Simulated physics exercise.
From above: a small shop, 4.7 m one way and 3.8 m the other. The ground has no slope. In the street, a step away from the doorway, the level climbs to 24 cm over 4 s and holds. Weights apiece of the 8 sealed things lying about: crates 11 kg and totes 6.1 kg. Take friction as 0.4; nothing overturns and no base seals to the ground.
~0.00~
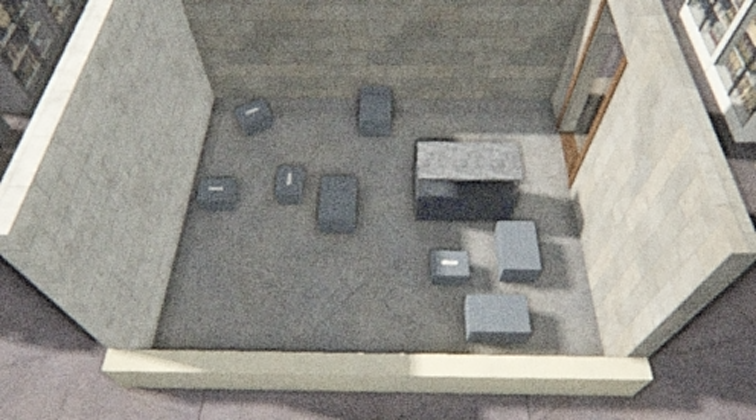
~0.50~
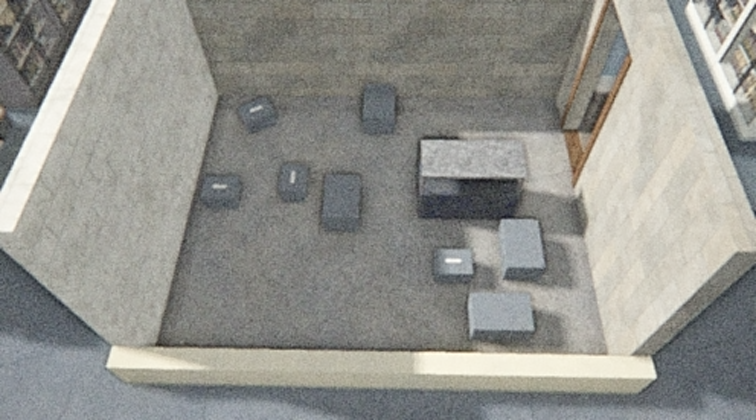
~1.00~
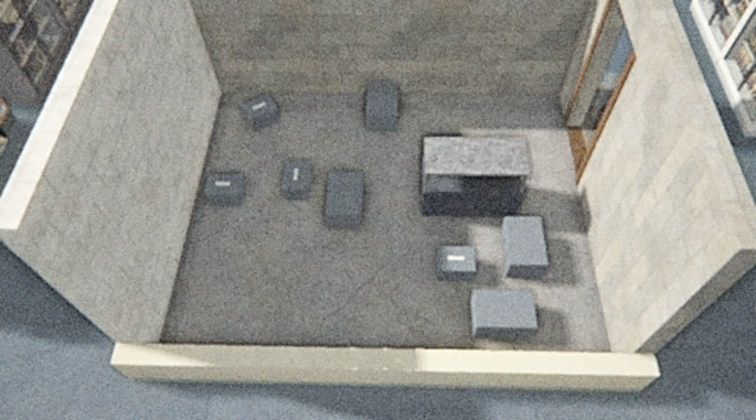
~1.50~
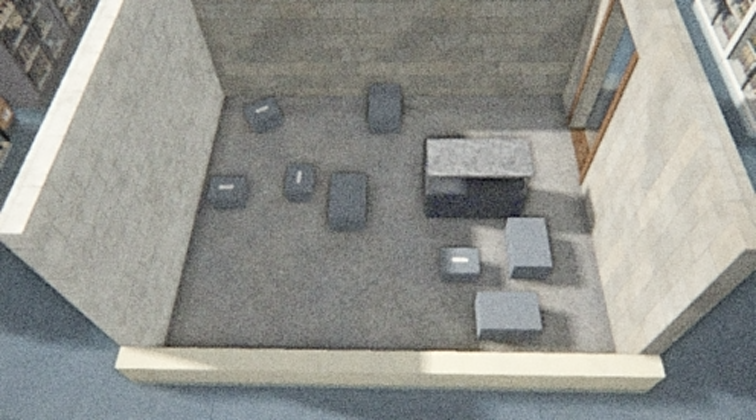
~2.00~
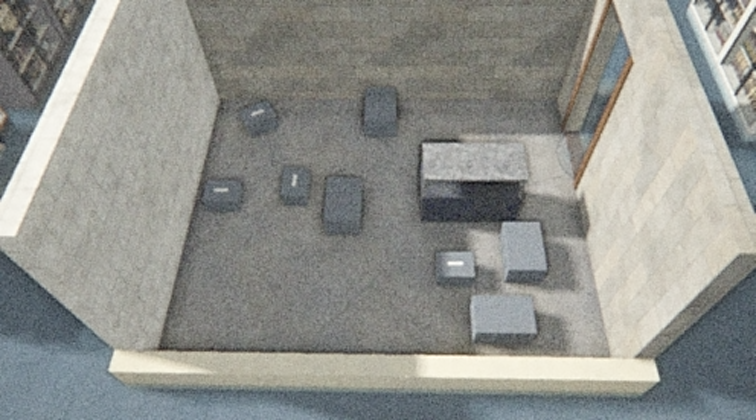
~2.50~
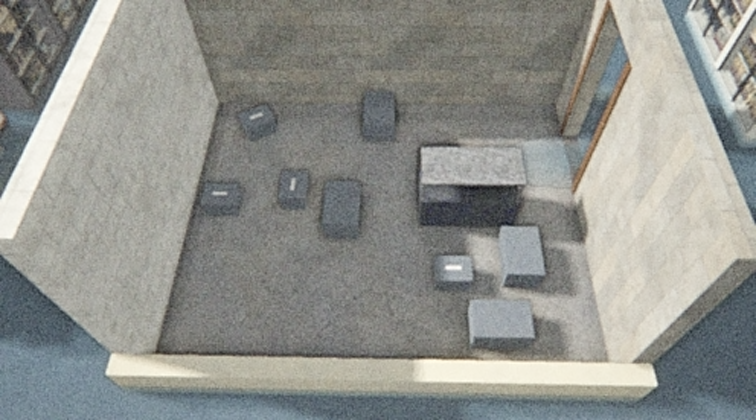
A small walled room with pale block walls and a grey floor, apparently a shop, is seen from high above, with a doorway at the right. A dark counter with a lighter grey top stands right of centre, grey boxes below it and darker ones to the left. The view sways slightly, the boxes stay still, and a faint bluish sheen appears beside the doorway.
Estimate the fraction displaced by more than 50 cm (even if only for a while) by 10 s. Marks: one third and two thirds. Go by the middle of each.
That comes to between one and two thirds.
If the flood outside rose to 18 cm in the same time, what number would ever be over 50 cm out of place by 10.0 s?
In that case 3 of them.
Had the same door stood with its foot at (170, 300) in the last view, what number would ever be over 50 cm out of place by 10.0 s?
Then 4.
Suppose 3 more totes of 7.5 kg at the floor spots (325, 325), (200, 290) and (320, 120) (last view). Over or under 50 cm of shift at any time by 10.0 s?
In that order: Short of it, over, over.
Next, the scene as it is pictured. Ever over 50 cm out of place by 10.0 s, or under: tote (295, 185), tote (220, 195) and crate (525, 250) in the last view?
In that order: Over, over, under.
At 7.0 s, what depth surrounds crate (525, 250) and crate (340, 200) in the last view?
Roughly 2 and 2 cm.
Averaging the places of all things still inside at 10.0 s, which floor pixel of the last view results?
Around (351, 271).
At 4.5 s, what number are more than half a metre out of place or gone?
By then 0.
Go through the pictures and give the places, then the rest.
A crate at (376, 103) rests on the ground; a crate at (338, 197) rests on the ground; 0.0 m2 under water; 0 of 8 have shifted, in the first frame.
A crate at (379, 101), on the bottom; a crate at (341, 195), on the bottom; 0.0 m2 under water; 0 of 8 have shifted, in the second frame.
A crate at (382, 98) rests on the ground; a crate at (344, 192), on the bottom; 0.0 m2 under water; 0 of 8 have shifted, in the third frame.
A crate at (385, 100) rests on the ground; a crate at (348, 195), on the bottom; water covers 0.0 m2; 0 of 8 have shifted, in the fourth frame.
A crate at (381, 104), on the bottom; a crate at (343, 198) rests on the ground; 0.1 m2 under water; 0 of 8 have shifted, in the fifth frame.
A crate at (379, 108) rests on the ground; a crate at (341, 202) rests on the ground; 0.6 m2 under water; 0 of 8 have shifted, in the sixth frame.
After 3.5 s 0 of 8 are over 50 cm from their spots; 0 afloat.
After 4.5 s 0 of 8 are over 50 cm from their spots; 0 afloat.
After 7.0 s 2 of 8 are over 50 cm from their spots; 2 afloat.
After 10.0 s 4 of 8 are over 50 cm from their spots, and 4 have been at some point; 3 afloat.
